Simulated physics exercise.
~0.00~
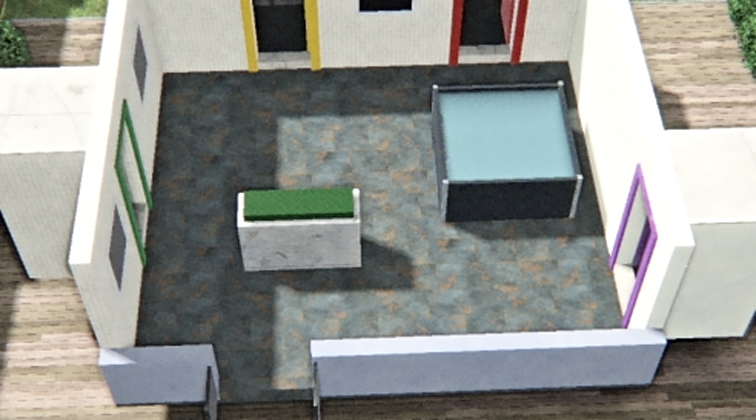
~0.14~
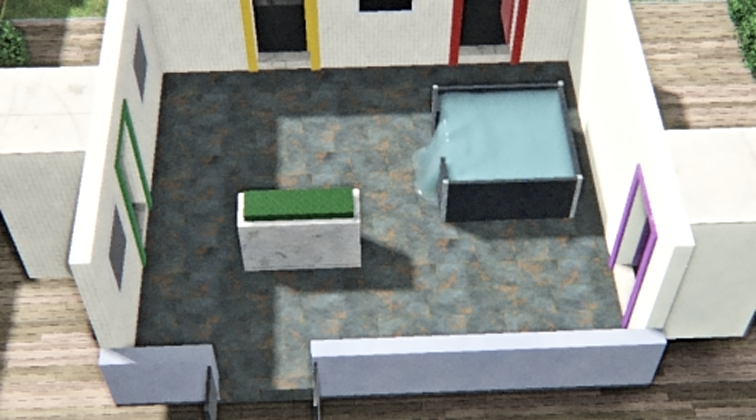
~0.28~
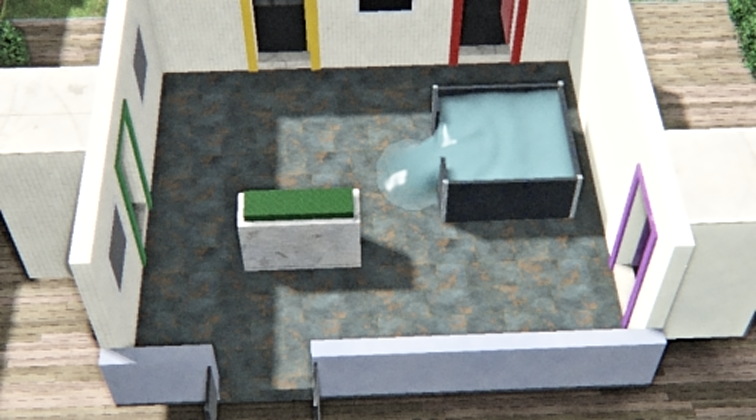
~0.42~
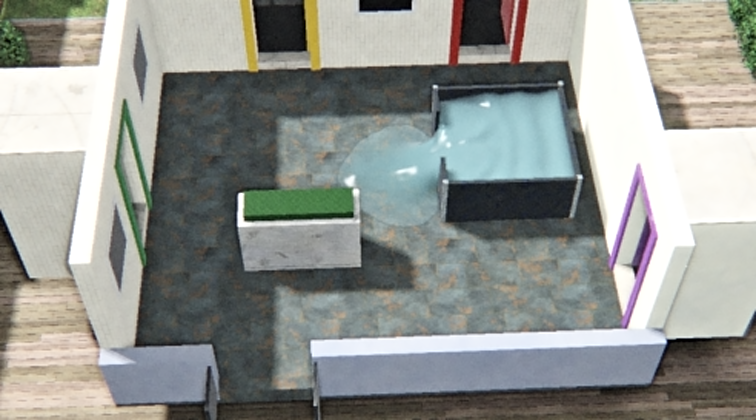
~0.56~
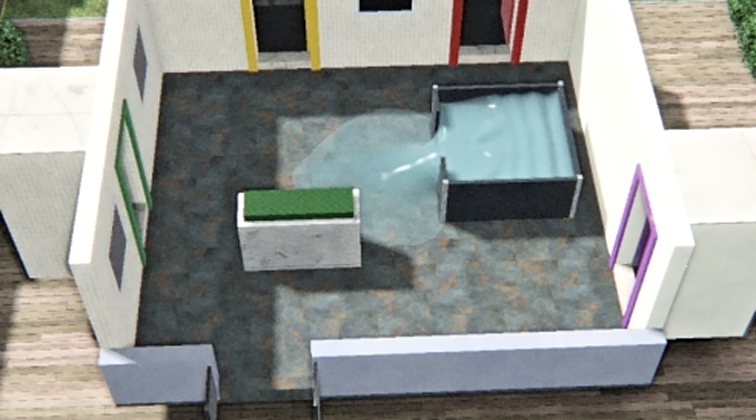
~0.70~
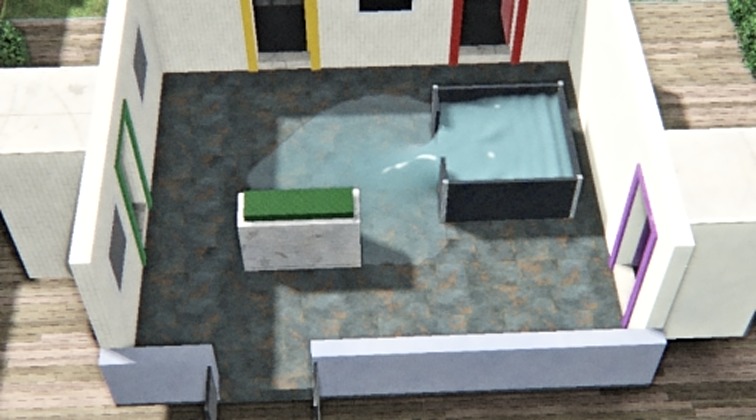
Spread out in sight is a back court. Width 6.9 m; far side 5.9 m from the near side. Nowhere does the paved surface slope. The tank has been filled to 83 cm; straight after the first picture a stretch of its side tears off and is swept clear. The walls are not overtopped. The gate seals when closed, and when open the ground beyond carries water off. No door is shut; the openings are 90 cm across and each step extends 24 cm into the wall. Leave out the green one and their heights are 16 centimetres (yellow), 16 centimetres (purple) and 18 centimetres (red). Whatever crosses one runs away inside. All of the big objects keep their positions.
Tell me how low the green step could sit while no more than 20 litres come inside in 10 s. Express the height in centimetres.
At least 29 cm or so.
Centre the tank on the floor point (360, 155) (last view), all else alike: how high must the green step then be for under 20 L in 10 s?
A height near 20 cm.
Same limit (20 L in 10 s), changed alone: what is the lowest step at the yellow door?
At yellow, about 12.0 cm.
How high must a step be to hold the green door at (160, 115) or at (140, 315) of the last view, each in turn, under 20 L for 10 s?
Minimums: Roughly 21 cm and 8.0 cm.
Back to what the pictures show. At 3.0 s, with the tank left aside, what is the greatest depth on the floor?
32 cm.
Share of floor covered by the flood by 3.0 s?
I'd say near 50 percent is wet.
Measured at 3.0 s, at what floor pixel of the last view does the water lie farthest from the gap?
The tip of the flood lies near (132, 379).
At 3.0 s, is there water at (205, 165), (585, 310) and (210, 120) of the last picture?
So the three spots come out swamped, spared, swamped, in that order.
After 1.4 s water covers 40 % of the floor, deepest (43 cm) near (429, 176); 13 cm at the green door, 0 litres in over its 19 cm step.
After 3.0 s water covers 50 % of the floor, deepest (32 cm) near (149, 213); 27 cm at the green door, 77 litres in over its 19 cm step.
After 10.0 s water covers 95 % of the floor, deepest (14 cm) near (607, 254); 10 cm at the green door, 106 litres in over its 19 cm step.
At the green door as built, the water arrived by 1.3 s and peaked near 33 cm at 1.8 s.
Run again over the same 10 s with other heights there, 44 litres in over 24.5 cm, 7 litres over 33.5 cm. The limit of 20 litres is kept from about 29 cm up.
